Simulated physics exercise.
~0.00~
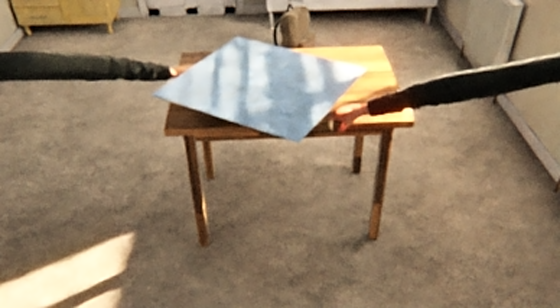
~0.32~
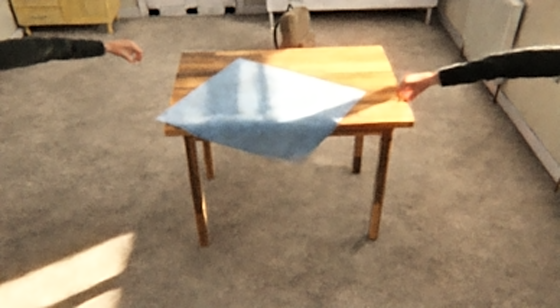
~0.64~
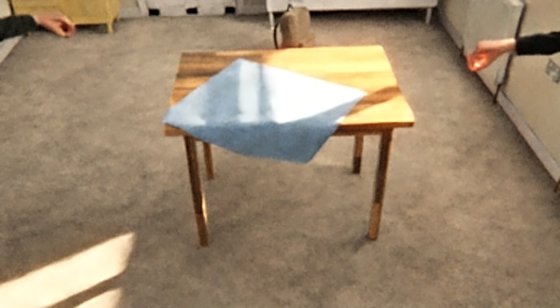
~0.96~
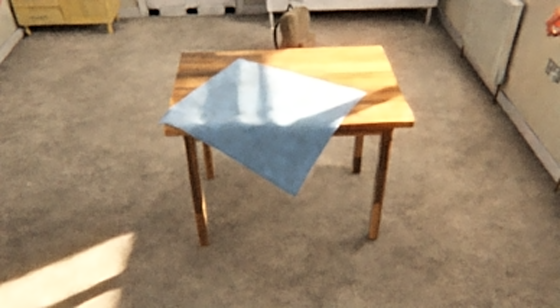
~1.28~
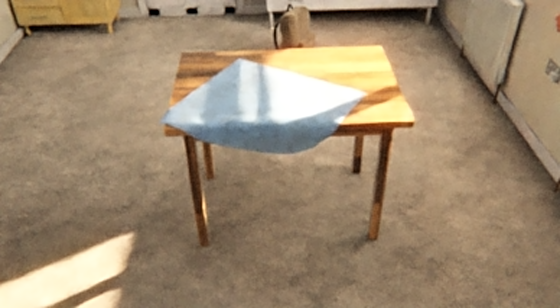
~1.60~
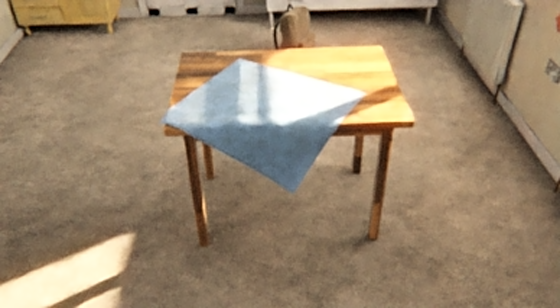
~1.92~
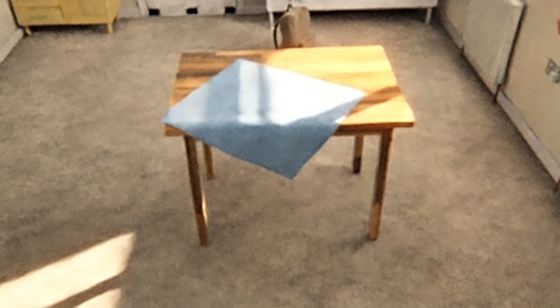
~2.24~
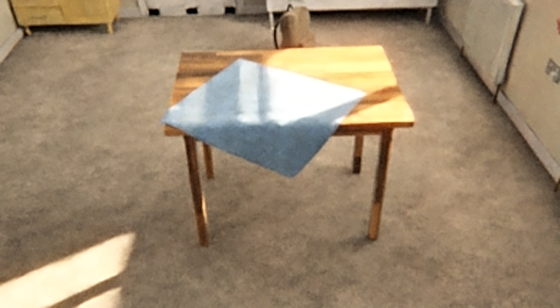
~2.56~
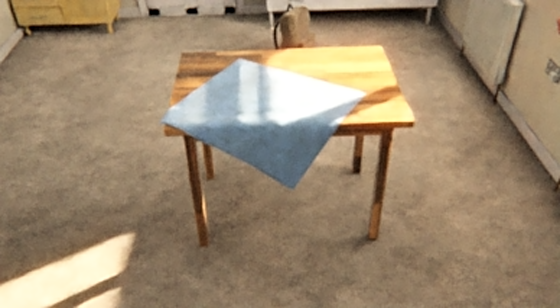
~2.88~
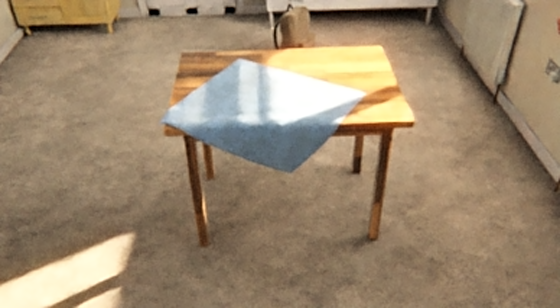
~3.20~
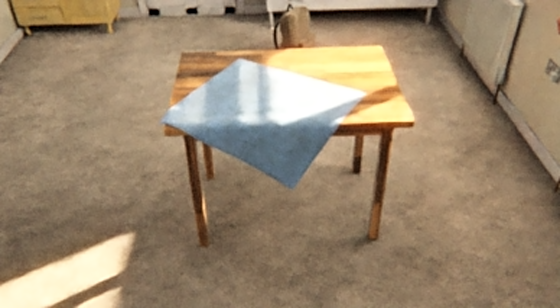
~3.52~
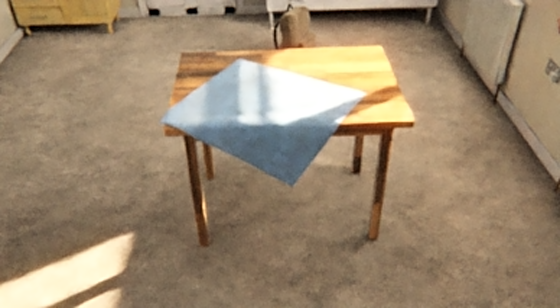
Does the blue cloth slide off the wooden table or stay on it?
The blue cloth stays on the table, with one corner hanging over the front edge.
